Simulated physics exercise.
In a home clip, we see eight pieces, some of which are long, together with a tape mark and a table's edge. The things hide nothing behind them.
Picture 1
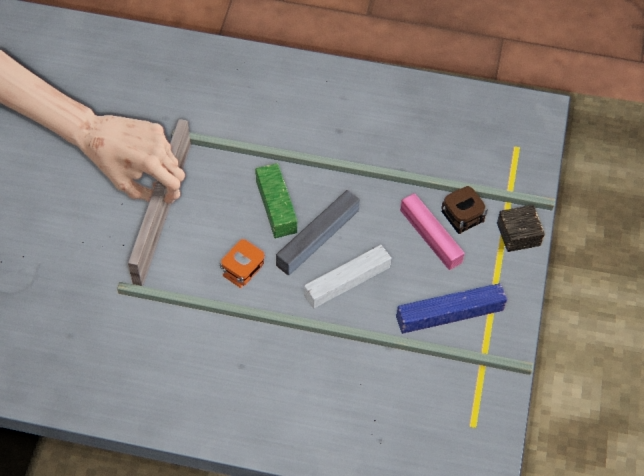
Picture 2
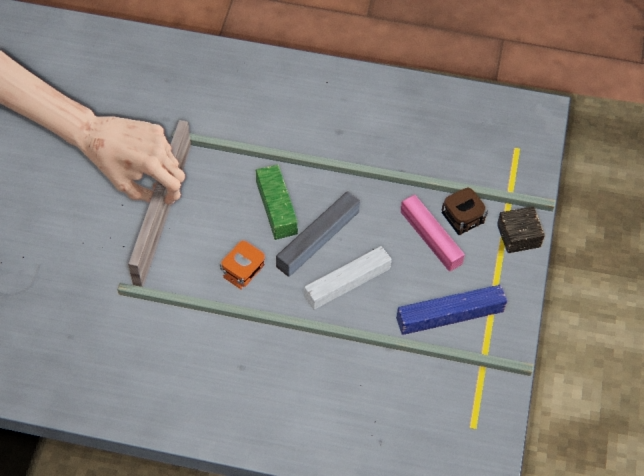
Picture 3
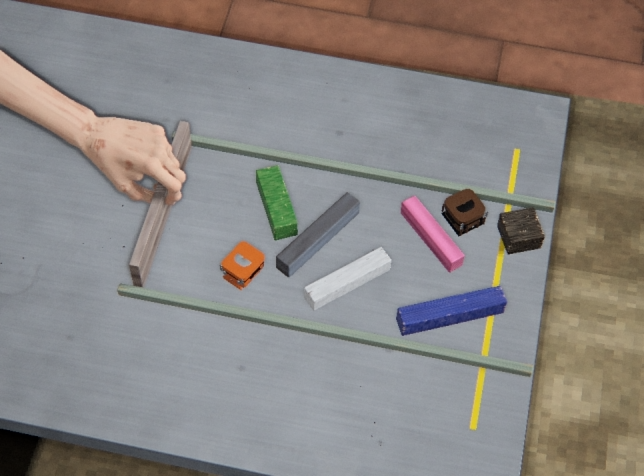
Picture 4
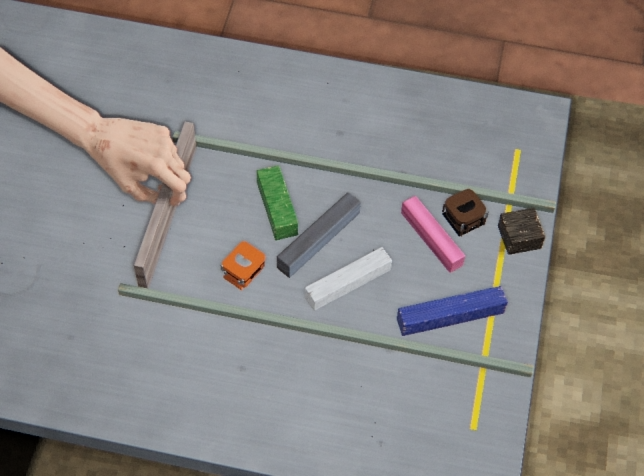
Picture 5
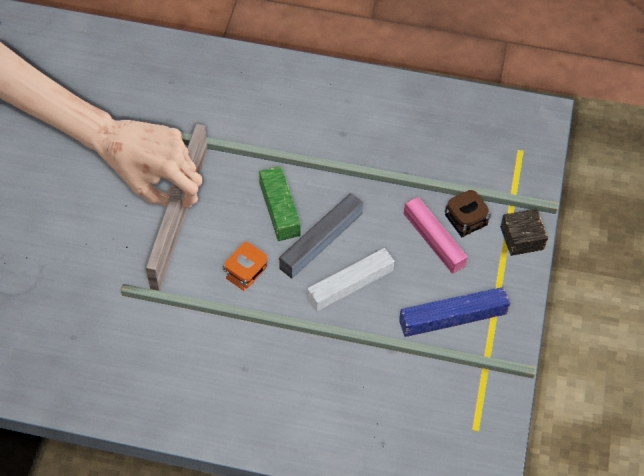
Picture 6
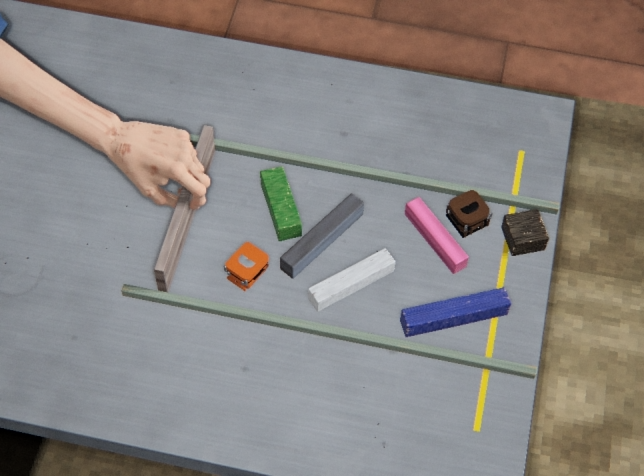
On a grey table, a hand slides a wooden board slightly right toward scattered coloured pieces.
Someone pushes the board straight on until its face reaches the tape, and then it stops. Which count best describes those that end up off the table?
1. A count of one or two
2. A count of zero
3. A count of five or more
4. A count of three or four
4, A count of three or four.
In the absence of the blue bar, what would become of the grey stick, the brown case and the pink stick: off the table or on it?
Note: Grey stick is on by the end; brown case is off by the end; pink stick is off by the end.
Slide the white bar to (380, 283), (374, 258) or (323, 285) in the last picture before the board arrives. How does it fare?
Going through them in order, it does not come off, then comes off, then does not come off.
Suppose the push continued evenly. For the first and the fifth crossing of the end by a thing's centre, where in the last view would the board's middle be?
I'd put the first at about (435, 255) and the next at about (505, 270).
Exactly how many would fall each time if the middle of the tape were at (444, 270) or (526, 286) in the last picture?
Counts per try: 1 and 6.
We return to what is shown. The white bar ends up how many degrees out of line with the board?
It is near 50° out of line.
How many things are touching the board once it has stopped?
3 in contact.
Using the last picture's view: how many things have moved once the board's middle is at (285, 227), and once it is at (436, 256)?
At the one place 3, at the other 8.
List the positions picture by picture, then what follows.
The first picture shows black block (520, 229); blue bar (451, 308); brown case (464, 210); board (161, 201); tape (497, 277).
The second picture shows blue bar (452, 310); grey stick (318, 234).
The third picture shows brown case (464, 212); pink stick (432, 234).
The fourth picture shows black block (521, 231); board (167, 204).
The fifth picture shows blue bar (454, 312); white bar (351, 280).
The sixth picture shows black block (525, 232); blue bar (455, 312); brown case (468, 214); board (187, 208); tape (501, 281).
Soon after, none off yet; black block at rest near (525, 232); blue bar at rest near (455, 312); brown case at rest near (468, 214).
Then, none off yet; black block at rest near (525, 232); blue bar moving near (459, 315); brown case at rest near (468, 214).
Further on, none off yet; black block tipped well over near (573, 247); blue bar moved about its own width near (530, 327); brown case moved well along near (539, 225).
At rest, the number that fall off is three or four; fallen, pink stick, brown case, blue bar and black block.
